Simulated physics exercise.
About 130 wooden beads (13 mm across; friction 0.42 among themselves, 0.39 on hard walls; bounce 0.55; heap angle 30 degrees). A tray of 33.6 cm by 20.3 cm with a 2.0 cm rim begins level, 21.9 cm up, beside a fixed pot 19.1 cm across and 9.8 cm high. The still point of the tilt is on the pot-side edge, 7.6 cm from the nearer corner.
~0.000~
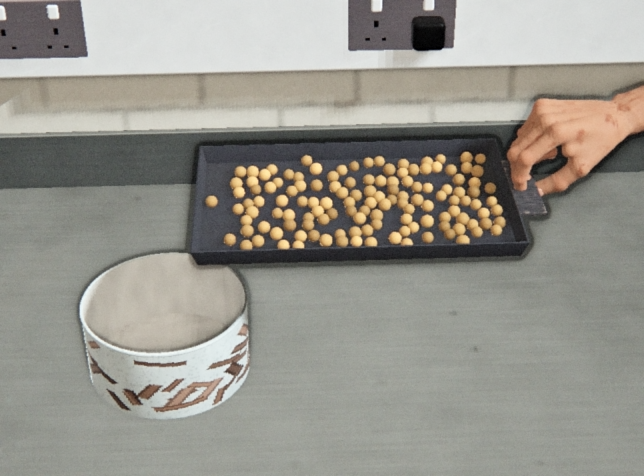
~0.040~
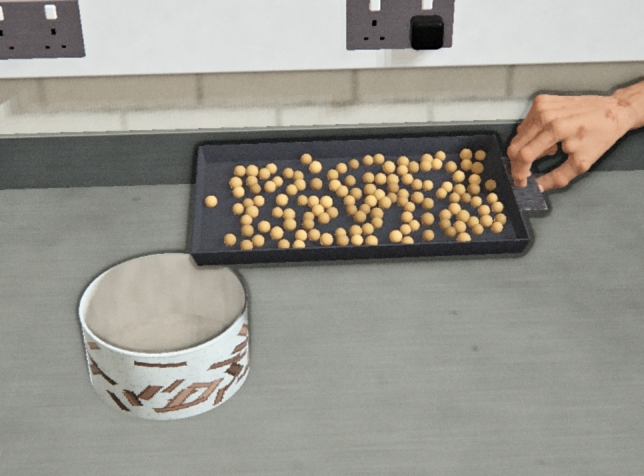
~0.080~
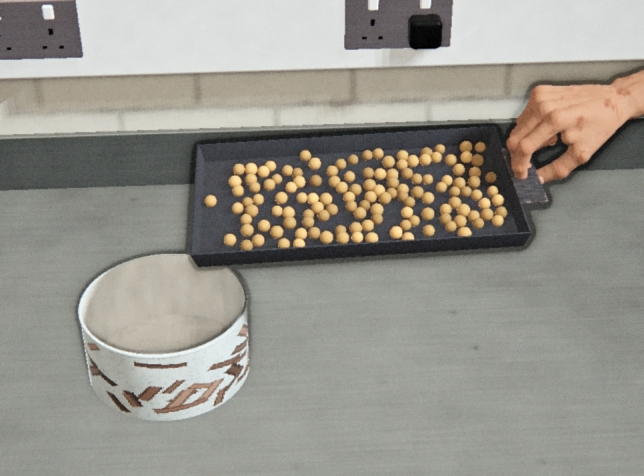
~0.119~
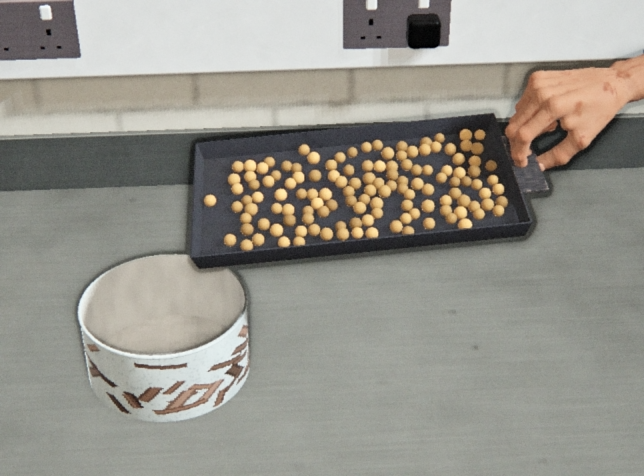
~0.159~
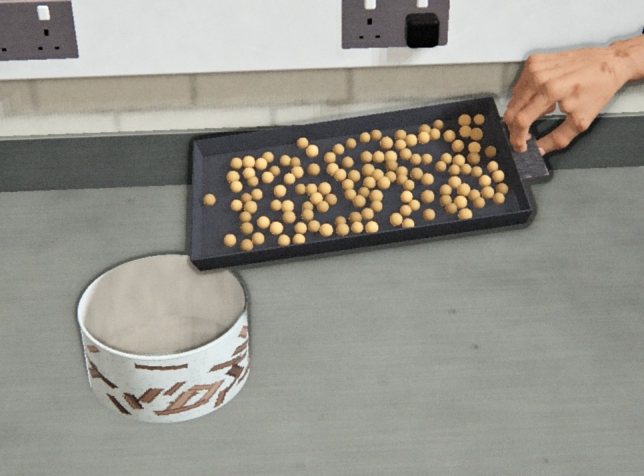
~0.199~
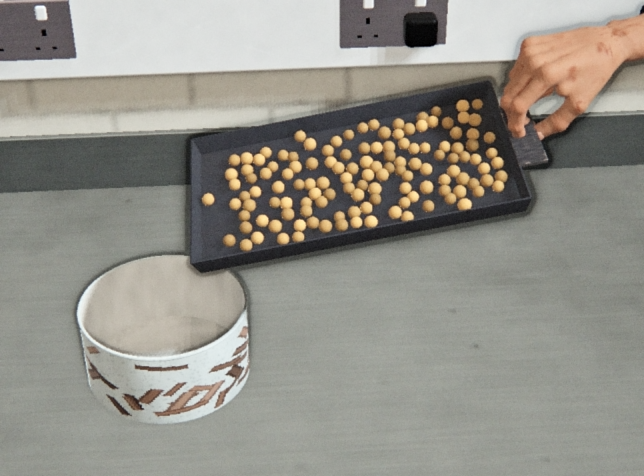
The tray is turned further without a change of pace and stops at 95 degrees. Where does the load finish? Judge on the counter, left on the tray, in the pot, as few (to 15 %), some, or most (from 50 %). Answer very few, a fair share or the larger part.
Counter: The larger part, tray: Very few, pot: A fair share.
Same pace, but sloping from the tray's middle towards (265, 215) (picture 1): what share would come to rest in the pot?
About 70 per cent.
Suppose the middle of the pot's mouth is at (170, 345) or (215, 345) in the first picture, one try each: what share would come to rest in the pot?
Some 100 and 95 per cent.
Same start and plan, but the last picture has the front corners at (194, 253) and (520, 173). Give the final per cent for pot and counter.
Pot 75, counter 25.
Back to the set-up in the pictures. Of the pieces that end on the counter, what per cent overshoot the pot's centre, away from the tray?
Some 60 per cent.
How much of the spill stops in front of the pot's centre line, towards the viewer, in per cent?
Roughly 100 per cent.
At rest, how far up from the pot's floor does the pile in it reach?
Roughly 1.5 cm.
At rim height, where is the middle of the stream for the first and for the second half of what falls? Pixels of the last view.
At about (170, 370), then at (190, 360).
Then, at 0.66 s, tilt 52 degrees; the tray holds 100 %, the pot 0 %.
After 0.97 s, tilt 78 degrees; the tray holds 55 %, the pot 10 %.
After 1.37 s, tilt 95 degrees; the tray holds 5 %, the pot 35 %.
At rest (2.4 s), counter 65 %, tray 0 %, pot 35 %.
